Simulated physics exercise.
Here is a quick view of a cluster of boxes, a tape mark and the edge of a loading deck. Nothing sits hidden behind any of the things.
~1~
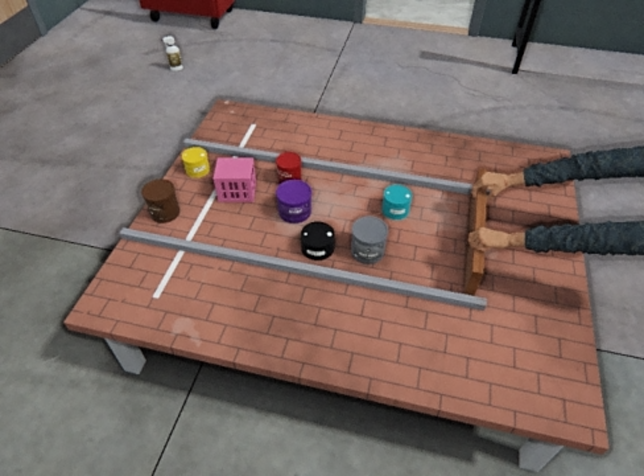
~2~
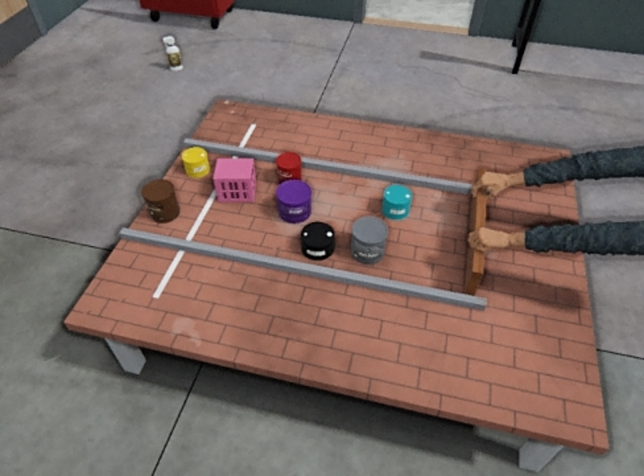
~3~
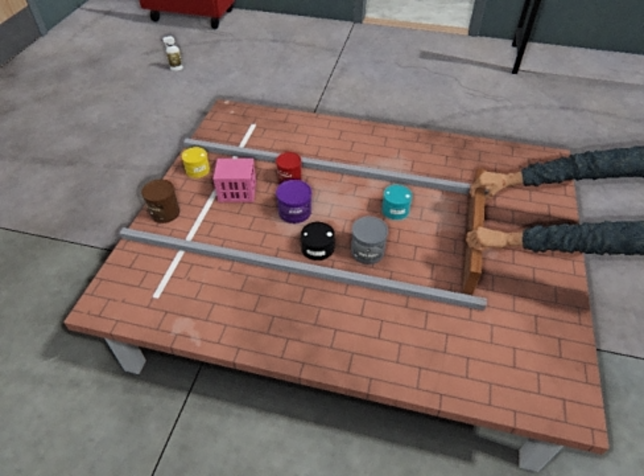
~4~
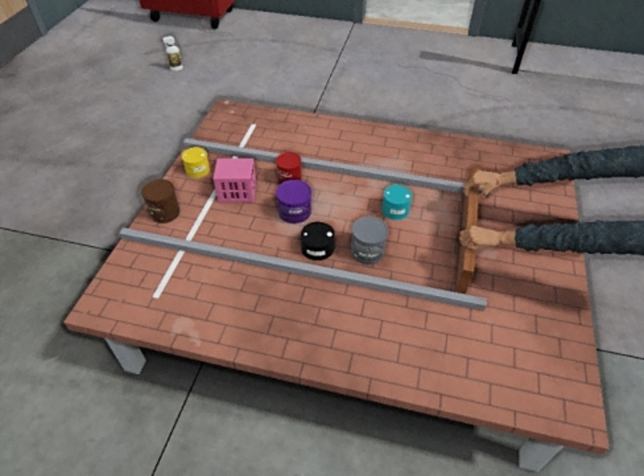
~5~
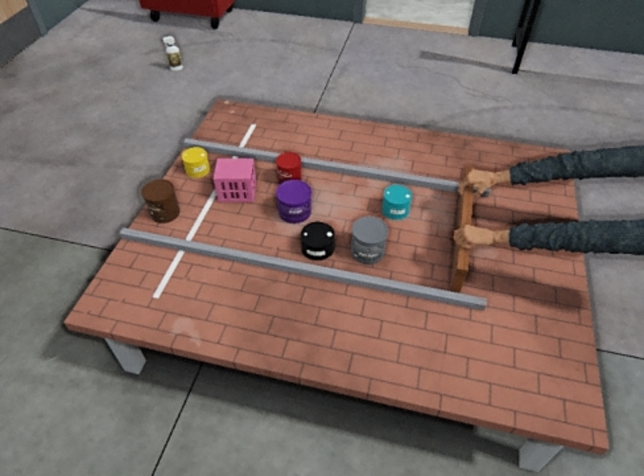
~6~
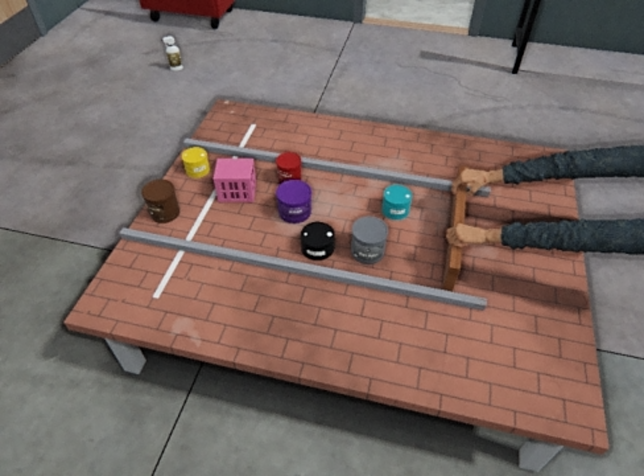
A wooden plank, held by two hands, slid slowly a short way left between two grey rails on a brick-patterned deck, while the colourful pails and pink crate ahead of it stayed still.
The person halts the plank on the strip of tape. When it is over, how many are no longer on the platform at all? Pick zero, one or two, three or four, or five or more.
The answer is one or two.
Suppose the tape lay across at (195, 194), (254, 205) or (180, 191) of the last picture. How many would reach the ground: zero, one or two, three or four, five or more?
Taking the places in the order asked: Three to four, then none at all, then either three or four.
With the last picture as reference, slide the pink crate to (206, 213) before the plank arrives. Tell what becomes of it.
From that spot it never drops.
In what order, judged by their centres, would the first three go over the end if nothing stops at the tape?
Order: Yellow canister, brown pail, pink crate.
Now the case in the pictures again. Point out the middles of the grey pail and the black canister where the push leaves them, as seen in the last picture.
Near (181, 207) and (149, 219).
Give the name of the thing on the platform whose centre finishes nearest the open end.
Answer: The brown pail.
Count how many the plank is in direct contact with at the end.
Contact count: 4.
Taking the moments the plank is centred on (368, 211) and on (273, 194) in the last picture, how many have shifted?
That gives 3 for the first and 6 for the second.
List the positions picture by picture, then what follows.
The first picture shows brown pail (162, 201); yellow canister (196, 162); pink crate (236, 180); plank (476, 230); tape (213, 197).
The second picture shows yellow canister (196, 162); purple pail (294, 202).
The third picture shows pink crate (236, 180); grey pail (369, 241).
The fourth picture shows brown pail (162, 202); black canister (318, 241).
The fifth picture shows yellow canister (196, 162); plank (462, 227).
The sixth picture shows brown pail (162, 202); yellow canister (196, 162); pink crate (236, 180); plank (456, 226); tape (213, 197).
A little later, none off yet; brown pail at rest near (162, 202); yellow canister at rest near (196, 162); pink crate at rest near (236, 180).
When it is over, the number that fall off is one or two; down, yellow canister.
